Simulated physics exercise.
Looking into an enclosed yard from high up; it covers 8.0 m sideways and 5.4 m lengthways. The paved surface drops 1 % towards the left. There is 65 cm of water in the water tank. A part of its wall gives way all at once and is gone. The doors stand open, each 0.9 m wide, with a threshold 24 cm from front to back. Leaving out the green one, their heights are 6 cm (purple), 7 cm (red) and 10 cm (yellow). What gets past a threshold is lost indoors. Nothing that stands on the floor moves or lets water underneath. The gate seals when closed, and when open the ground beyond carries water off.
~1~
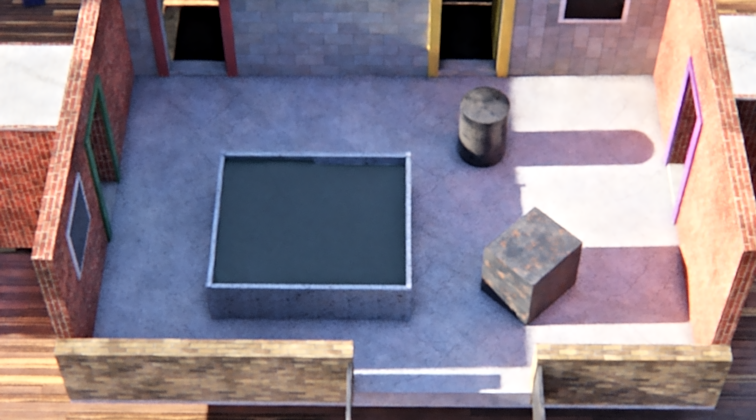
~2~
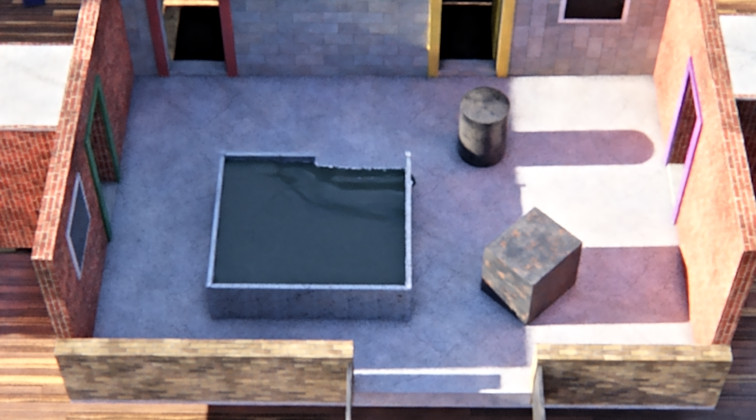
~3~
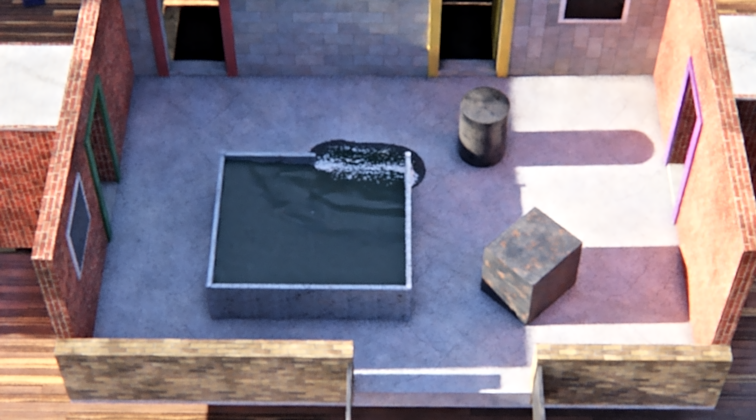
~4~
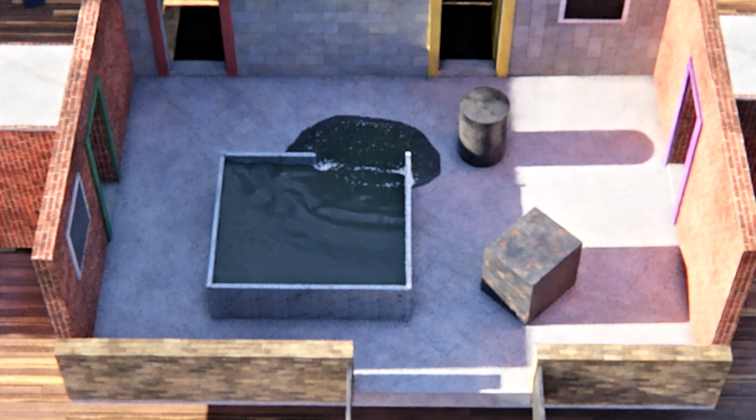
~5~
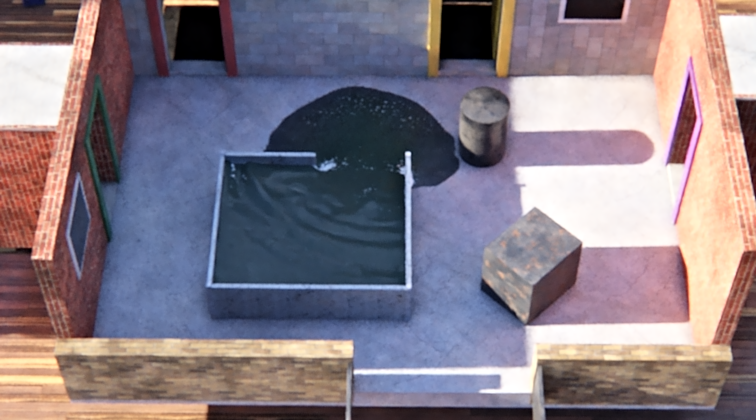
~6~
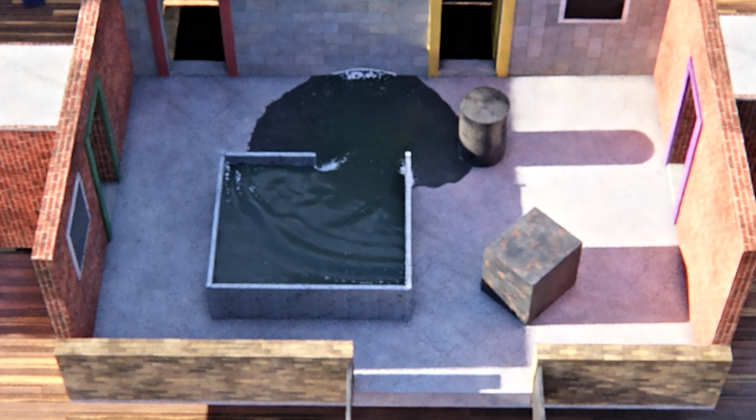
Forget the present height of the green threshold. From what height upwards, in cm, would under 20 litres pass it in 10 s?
Close to 6 cm is just enough.
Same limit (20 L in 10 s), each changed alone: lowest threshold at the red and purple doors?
About 10.0 cm at red and 6.5 cm at purple.
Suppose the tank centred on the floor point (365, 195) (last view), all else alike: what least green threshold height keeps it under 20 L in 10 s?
Then roughly 6.5 cm.
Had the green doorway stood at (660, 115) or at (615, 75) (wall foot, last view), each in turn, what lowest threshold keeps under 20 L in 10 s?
About 17 and 13.5 cm.
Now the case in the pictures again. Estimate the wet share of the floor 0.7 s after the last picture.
About 20 per cent.
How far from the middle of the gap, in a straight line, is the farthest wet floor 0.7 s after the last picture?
Roughly 3.0 m.
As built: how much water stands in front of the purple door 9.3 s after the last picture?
Some 5.5 cm.
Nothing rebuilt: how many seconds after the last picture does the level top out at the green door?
At about 2.8 s.
Then, 0.7 s after the last picture water covers 20 % of the floor, deepest (40 cm) near (369, 83); it has not reached the green door.
Then, 2.3 s after the last picture water covers 40 % of the floor, deepest (30 cm) near (134, 82); 3 cm at the green door, 0 litres in over its 6 cm threshold.
Then, 9.3 s after the last picture water covers 95 % of the floor, deepest (14 cm) near (146, 253); 6 cm at the green door, 18 litres in over its 6 cm threshold.
At the green door as built, the water peaked near 9 cm, 2.9 s after the last picture.
With a threshold of 5 cm, 29 litres would have come in within the 10 s; with 6.5 cm, 14 litres. So under 20 litres takes about 6 cm.
